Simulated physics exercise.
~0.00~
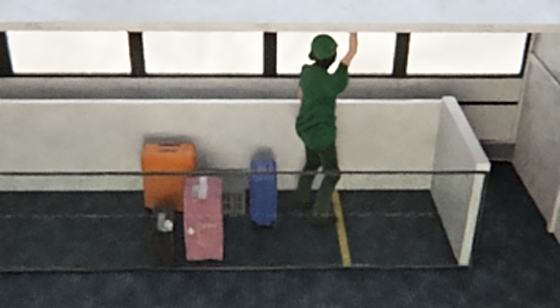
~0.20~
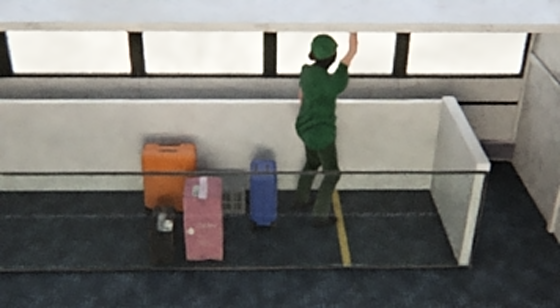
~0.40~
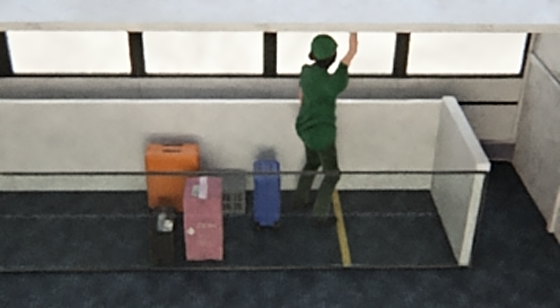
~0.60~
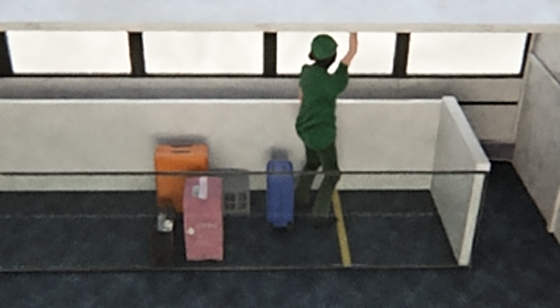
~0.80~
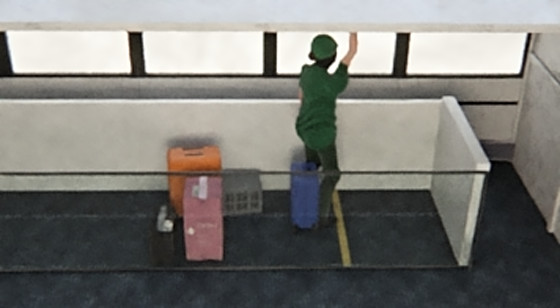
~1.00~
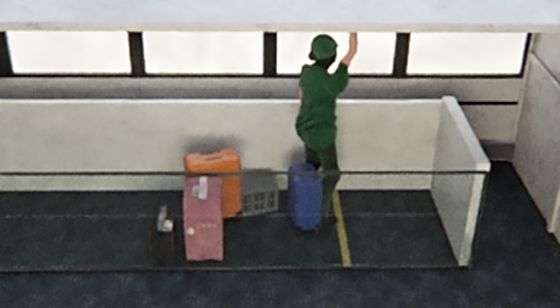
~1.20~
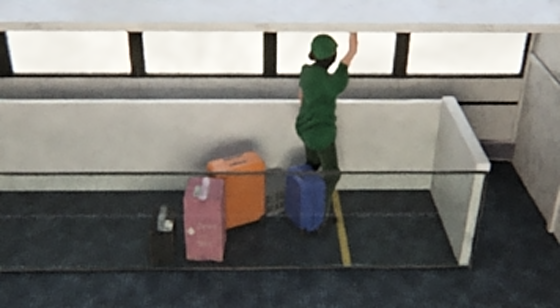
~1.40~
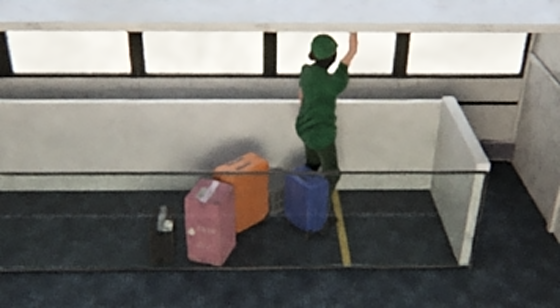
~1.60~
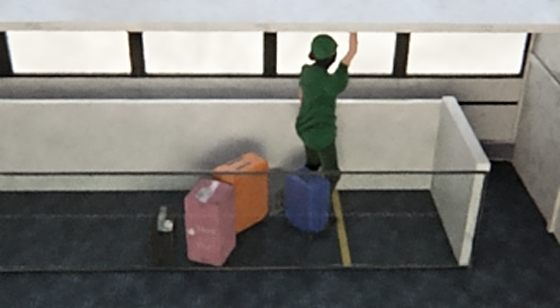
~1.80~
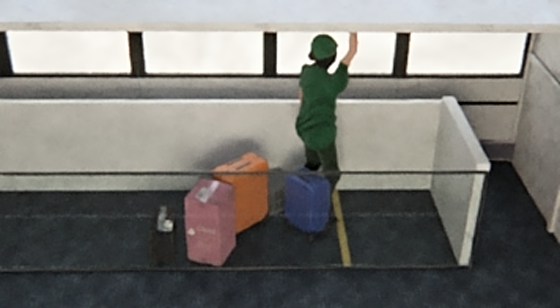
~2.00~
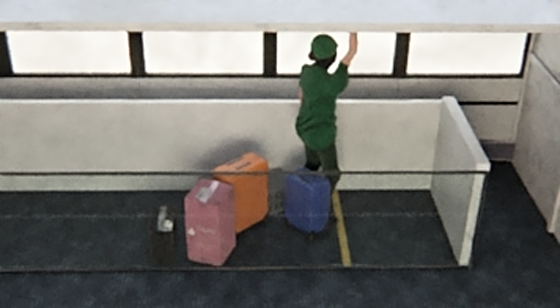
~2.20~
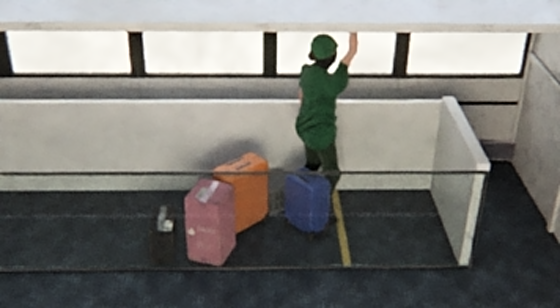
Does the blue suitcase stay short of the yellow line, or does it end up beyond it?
The blue suitcase stays short of the yellow line, coming to rest just to the left of it by the passenger's legs.
A blue suitcase rolled right and came to rest by the legs of a standing passenger in green, just short of the yellow line, while an orange case and grey crate followed, a pink bag turned slightly, and a black box stayed put.
